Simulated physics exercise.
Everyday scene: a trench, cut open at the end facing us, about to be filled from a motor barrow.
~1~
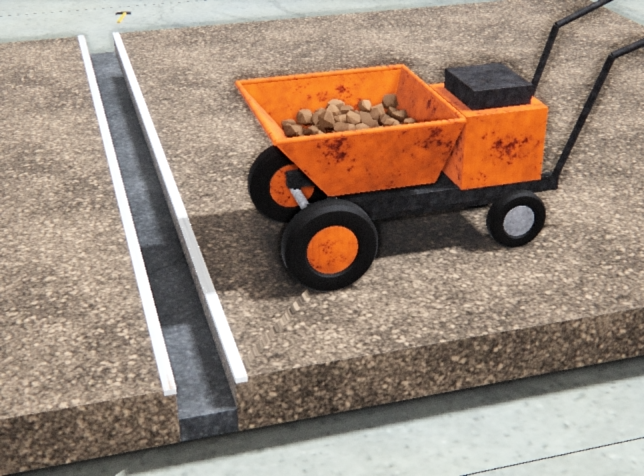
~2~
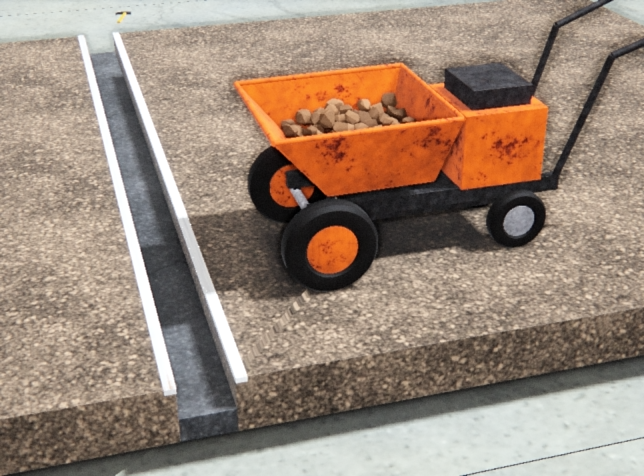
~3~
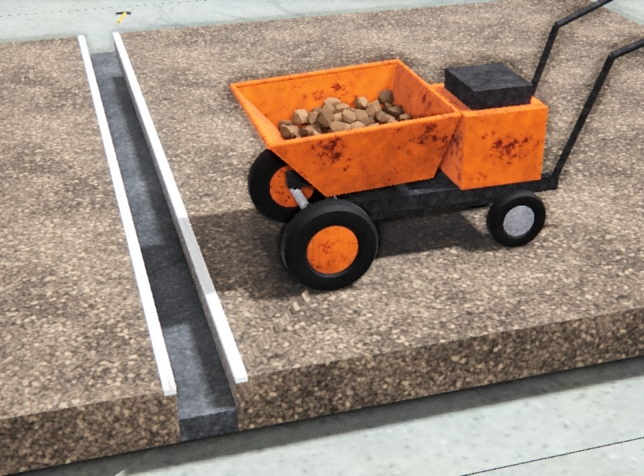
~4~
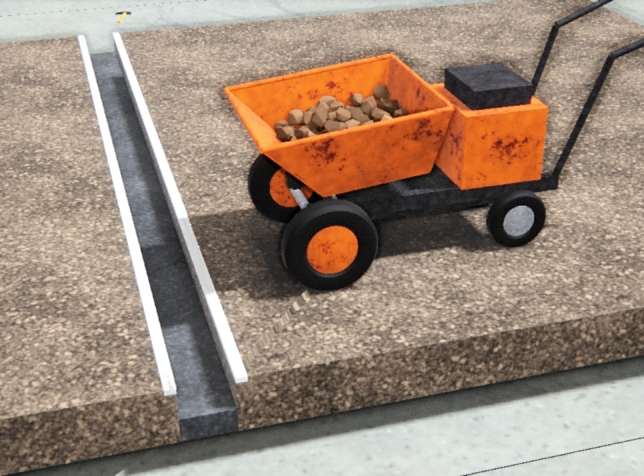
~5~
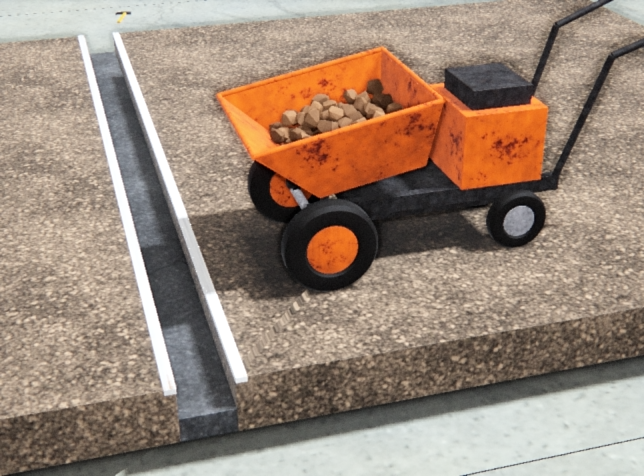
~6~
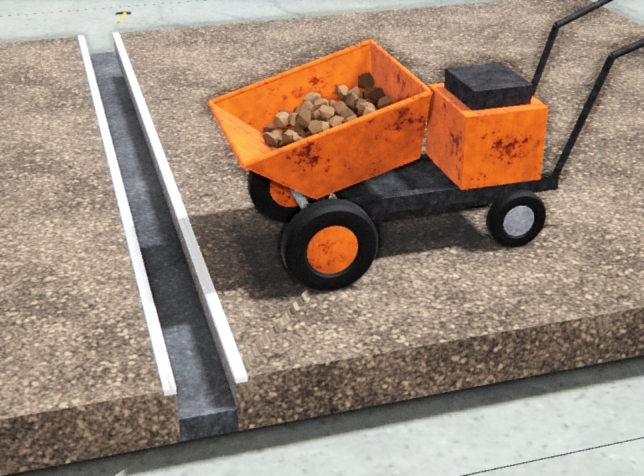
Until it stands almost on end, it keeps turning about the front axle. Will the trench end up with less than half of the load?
No, it gets the bulk of it.
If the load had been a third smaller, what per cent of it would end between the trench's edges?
Close to 90 percent.
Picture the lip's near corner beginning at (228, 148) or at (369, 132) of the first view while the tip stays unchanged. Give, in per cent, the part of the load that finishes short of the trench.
The first gives 0 %, the second 50 %.
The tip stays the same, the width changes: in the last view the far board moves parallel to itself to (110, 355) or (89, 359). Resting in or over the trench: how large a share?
The first try comes out at 100 percent and the second at 100 percent.
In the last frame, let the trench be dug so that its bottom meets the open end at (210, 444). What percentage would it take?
Close to 80 per cent, I reckon.
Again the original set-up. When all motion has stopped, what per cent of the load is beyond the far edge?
That share comes out near 20 in a hundred.
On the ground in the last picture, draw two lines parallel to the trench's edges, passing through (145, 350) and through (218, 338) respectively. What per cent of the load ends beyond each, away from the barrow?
About 20 and 90 %.
Soon after the last picture, skip tipped steeply; all in the skip.
A little later, skip tipped right over; most in the skip; about a quarter in or heaped over the trench; a stray few beyond it.
Later still, skip tipped right over; about a quarter in the skip; about two thirds in or heaped over the trench; about a quarter beyond it.
By the end, skip tipped right over; a small part in the skip; about two thirds in or heaped over the trench; about a quarter beyond it.
